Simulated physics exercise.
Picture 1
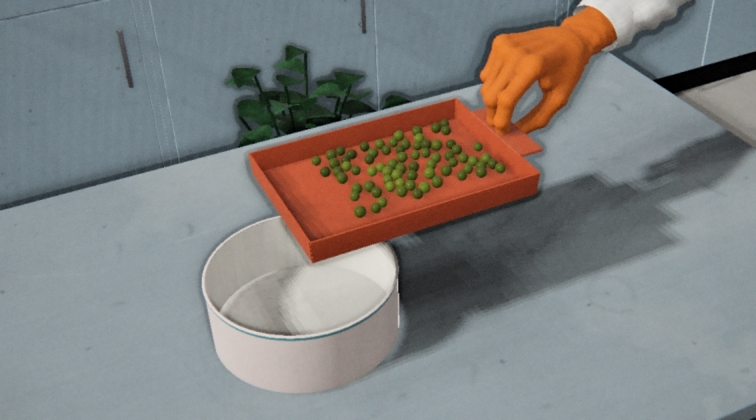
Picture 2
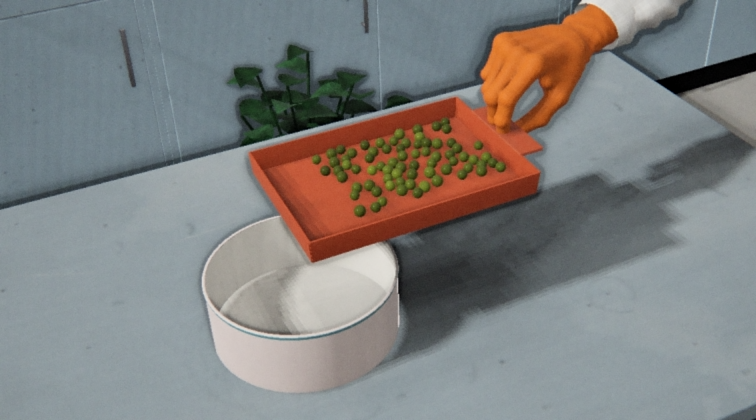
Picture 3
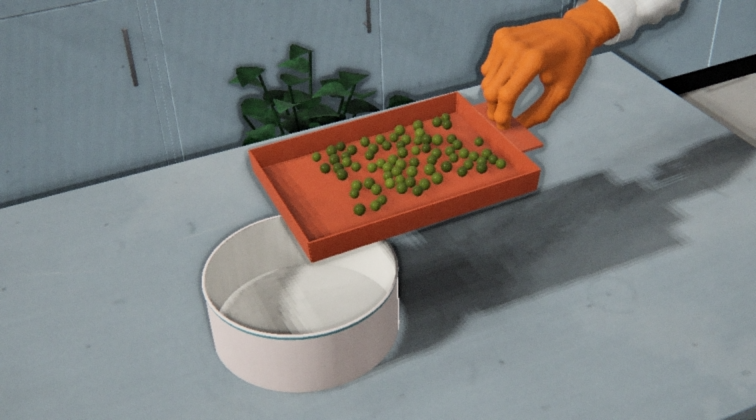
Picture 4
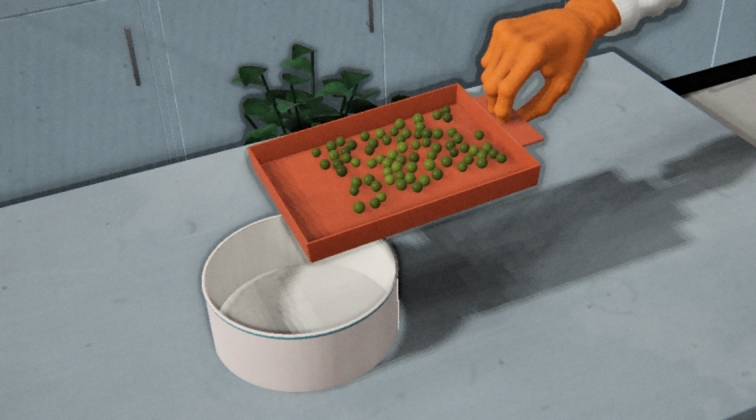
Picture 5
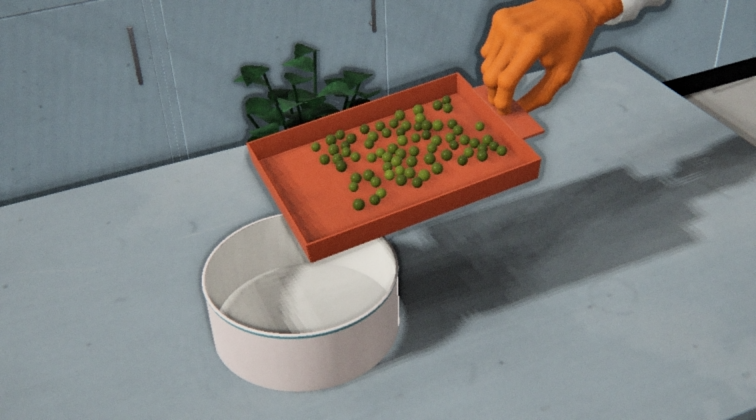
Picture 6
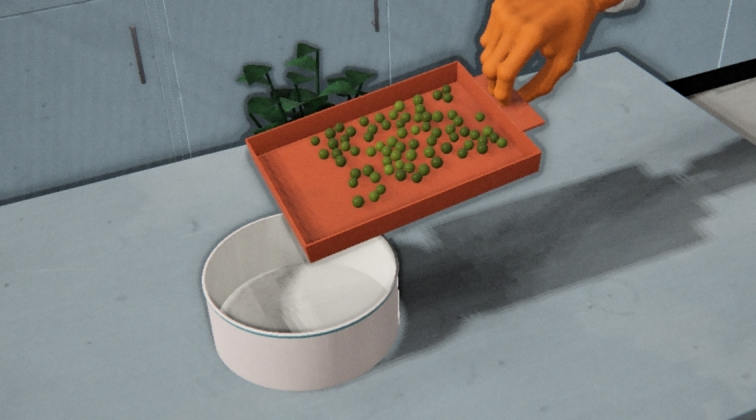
Orange-gloved hand slowly raising the right end of a red tray of small green balls above a white pot on a counter.
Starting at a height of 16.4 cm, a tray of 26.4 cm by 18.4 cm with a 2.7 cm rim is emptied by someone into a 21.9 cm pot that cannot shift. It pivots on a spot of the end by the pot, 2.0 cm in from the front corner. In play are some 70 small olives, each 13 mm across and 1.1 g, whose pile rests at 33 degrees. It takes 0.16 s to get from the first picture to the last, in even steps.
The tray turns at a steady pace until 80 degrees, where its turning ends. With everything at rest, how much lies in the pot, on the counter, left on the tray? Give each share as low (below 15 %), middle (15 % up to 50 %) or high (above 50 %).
Pot - low, counter - middle, tray - high.
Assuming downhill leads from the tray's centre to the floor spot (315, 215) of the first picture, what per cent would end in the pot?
My guess is roughly 10 percent.
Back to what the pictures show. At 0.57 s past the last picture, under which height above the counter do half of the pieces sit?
Some 22 cm.
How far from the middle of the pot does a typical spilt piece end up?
18 cm.
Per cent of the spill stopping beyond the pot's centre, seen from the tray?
Around 90 per cent, give or take.
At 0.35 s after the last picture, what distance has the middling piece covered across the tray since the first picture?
I'd say close to 8 centimetres.
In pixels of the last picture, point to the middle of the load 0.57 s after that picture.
Close to pixel (322, 217).
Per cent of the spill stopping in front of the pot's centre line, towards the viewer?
Share: Roughly 100 %.
Then, 0.35 s after the last picture, tilt 45 degrees; the tray holds 100 %, the pot 0 %.
Then, 0.57 s after the last picture, tilt 67 degrees; the tray holds 100 %, the pot 0 %.
Then, 0.91 s after the last picture, tilt 80 degrees; the tray holds 80 %, the pot 0 %.
In the end, pot 0 %, counter 25 %, tray 75 %.
